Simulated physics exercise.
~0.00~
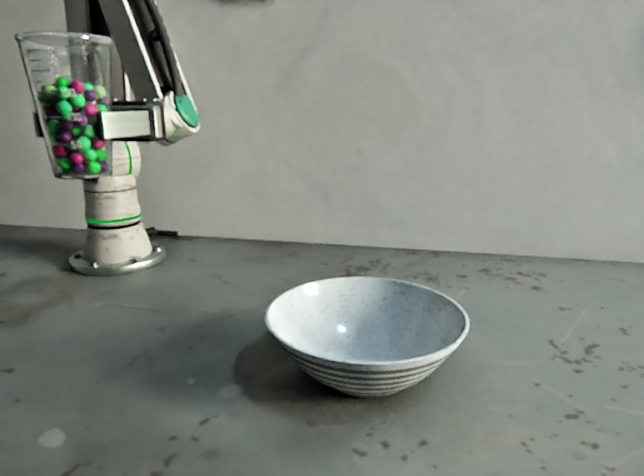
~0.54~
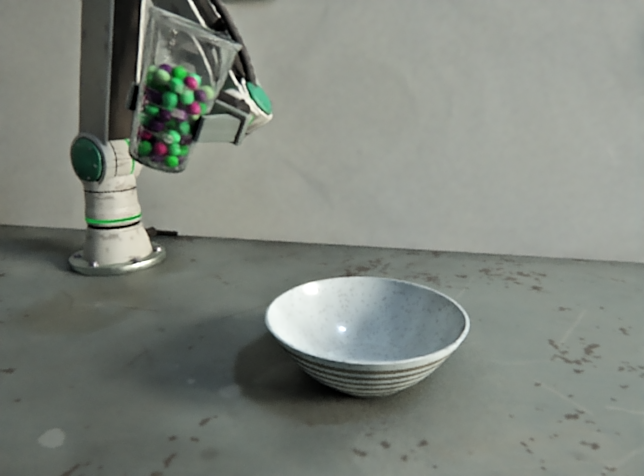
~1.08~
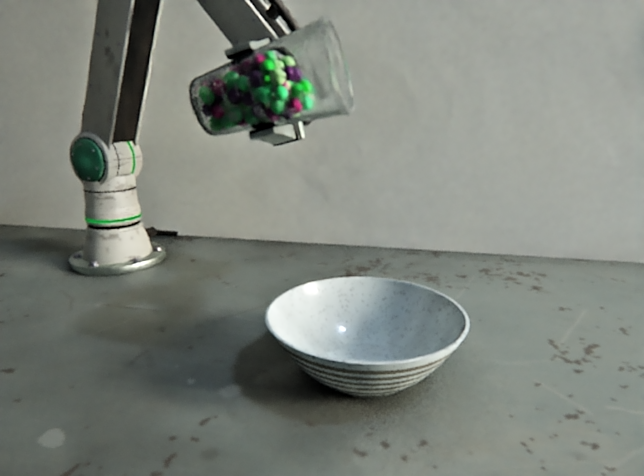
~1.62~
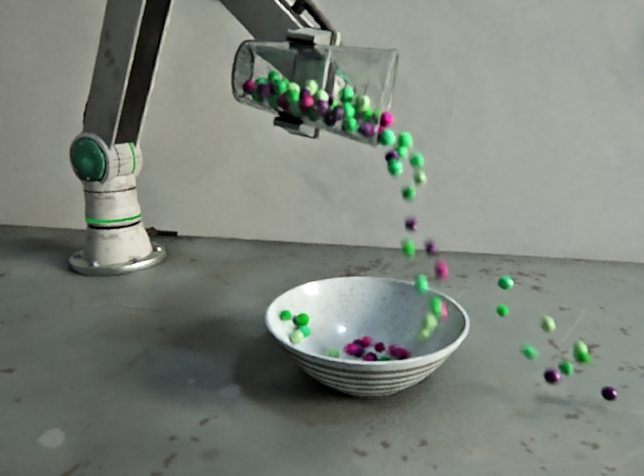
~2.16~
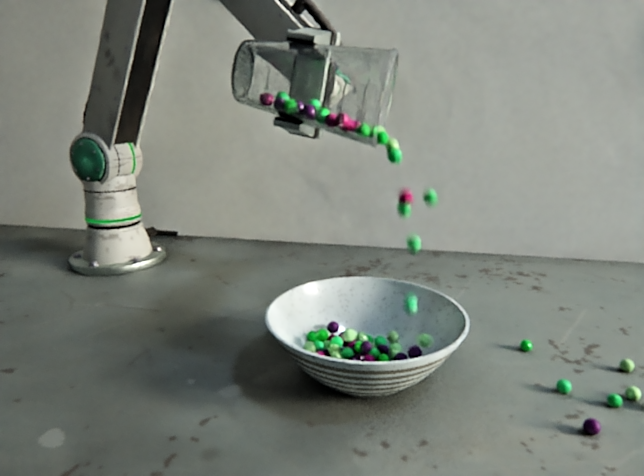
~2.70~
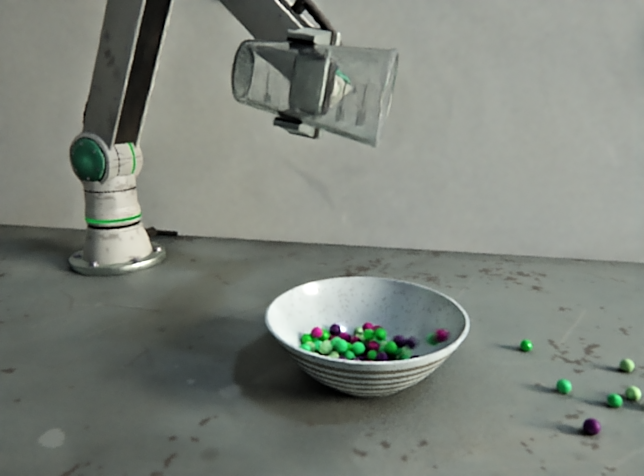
On a worn grey tabletop before a plain pale wall, seen from slightly above by a still camera, a pale speckled bowl with a ribbed outside sits near the centre. At left, a robot arm on a round base grips a clear beaker full of green, pink and purple balls. The arm swings the beaker rightward and up, tipping it onto its side above the bowl. The balls stream over the lip, most dropping into the bowl while some fly past its right side. The beaker empties and stays tilted, leaving a colourful pile in the bowl and a few balls on the table at right.
